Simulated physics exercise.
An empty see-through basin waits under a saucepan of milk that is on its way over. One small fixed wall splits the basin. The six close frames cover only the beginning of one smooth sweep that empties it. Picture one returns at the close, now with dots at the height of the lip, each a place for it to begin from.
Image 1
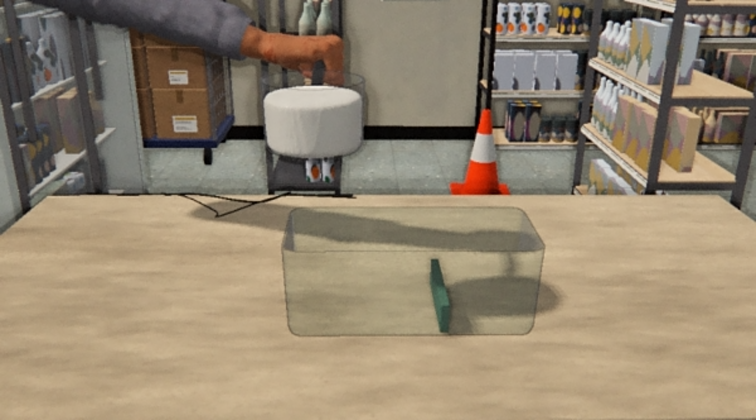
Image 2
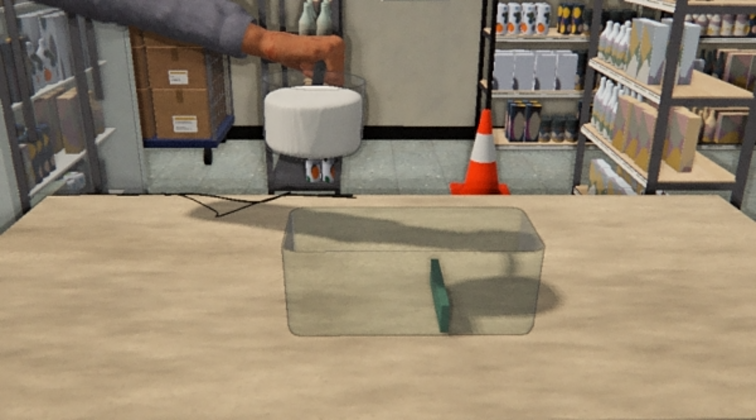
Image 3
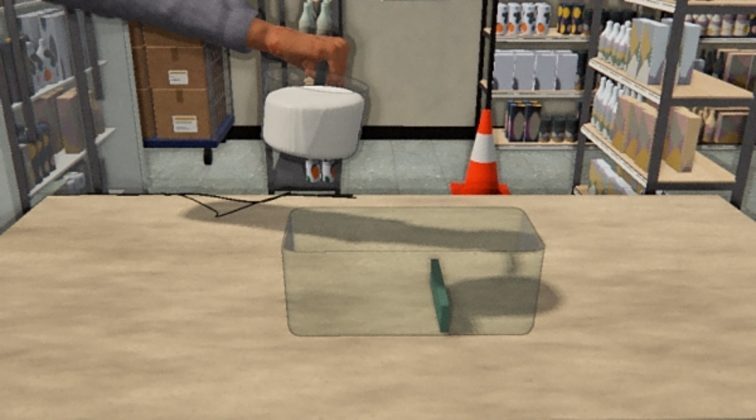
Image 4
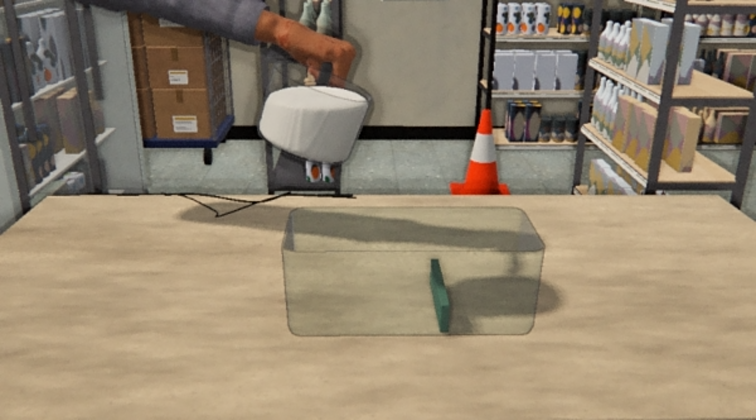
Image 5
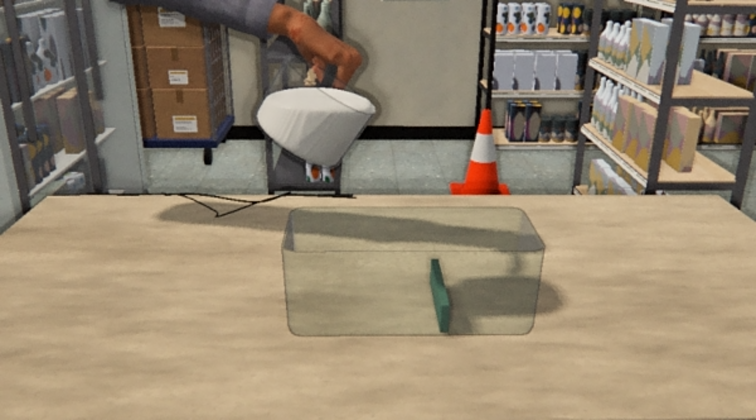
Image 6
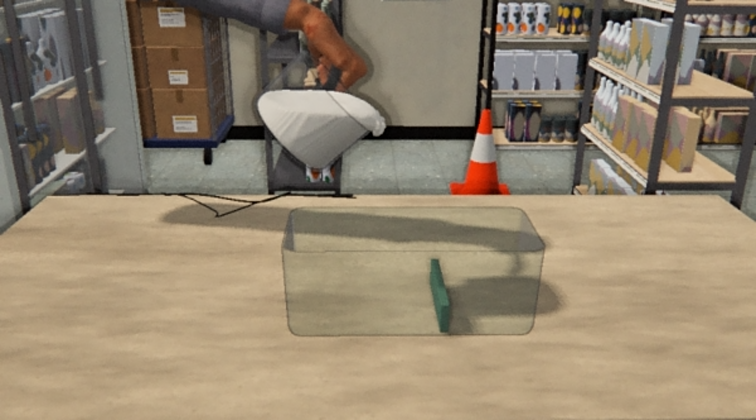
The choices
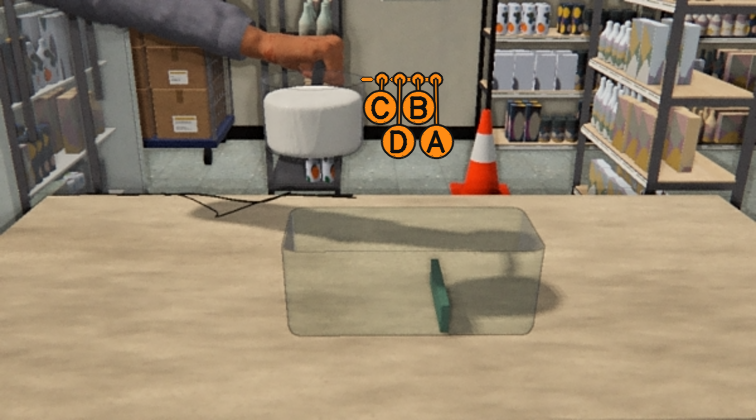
Hand tilting a saucepan of milk further and further above a clear basin, the white milk starting to come over the lip.
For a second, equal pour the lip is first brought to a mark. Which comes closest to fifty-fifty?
D works best here.
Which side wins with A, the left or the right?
The right side.
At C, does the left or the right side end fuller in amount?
The left one.
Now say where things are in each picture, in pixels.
The first frame shows upright, lip at (362, 79); basin from (288, 332) to (533, 331); top of the wall at (440, 280); nothing has left yet.
The second frame shows tipped about 2°, lip at (364, 81); nothing has left yet.
The third frame shows tipped about 9°, lip at (367, 87); nothing has left yet.
The fourth frame shows tipped about 19°, lip at (371, 97); nothing has left yet.
The fifth frame shows tipped about 33°, lip at (373, 110); milk is over the lip, down to (373, 110).
The sixth frame shows tipped about 48°, lip at (372, 125); milk is over the lip, down to (376, 131).
On the marked copy, A at (435, 79); B at (417, 79); C at (382, 79); D at (399, 79).
For place A, about 16 % ends left of the wall and 78 % right of it; 5 % is lost outside.
For place B, about 21 % ends left of the wall and 76 % right of it.
For place C, about 72 % ends left of the wall and 25 % right of it.
For place D, about 43 % ends left of the wall and 57 % right of it.
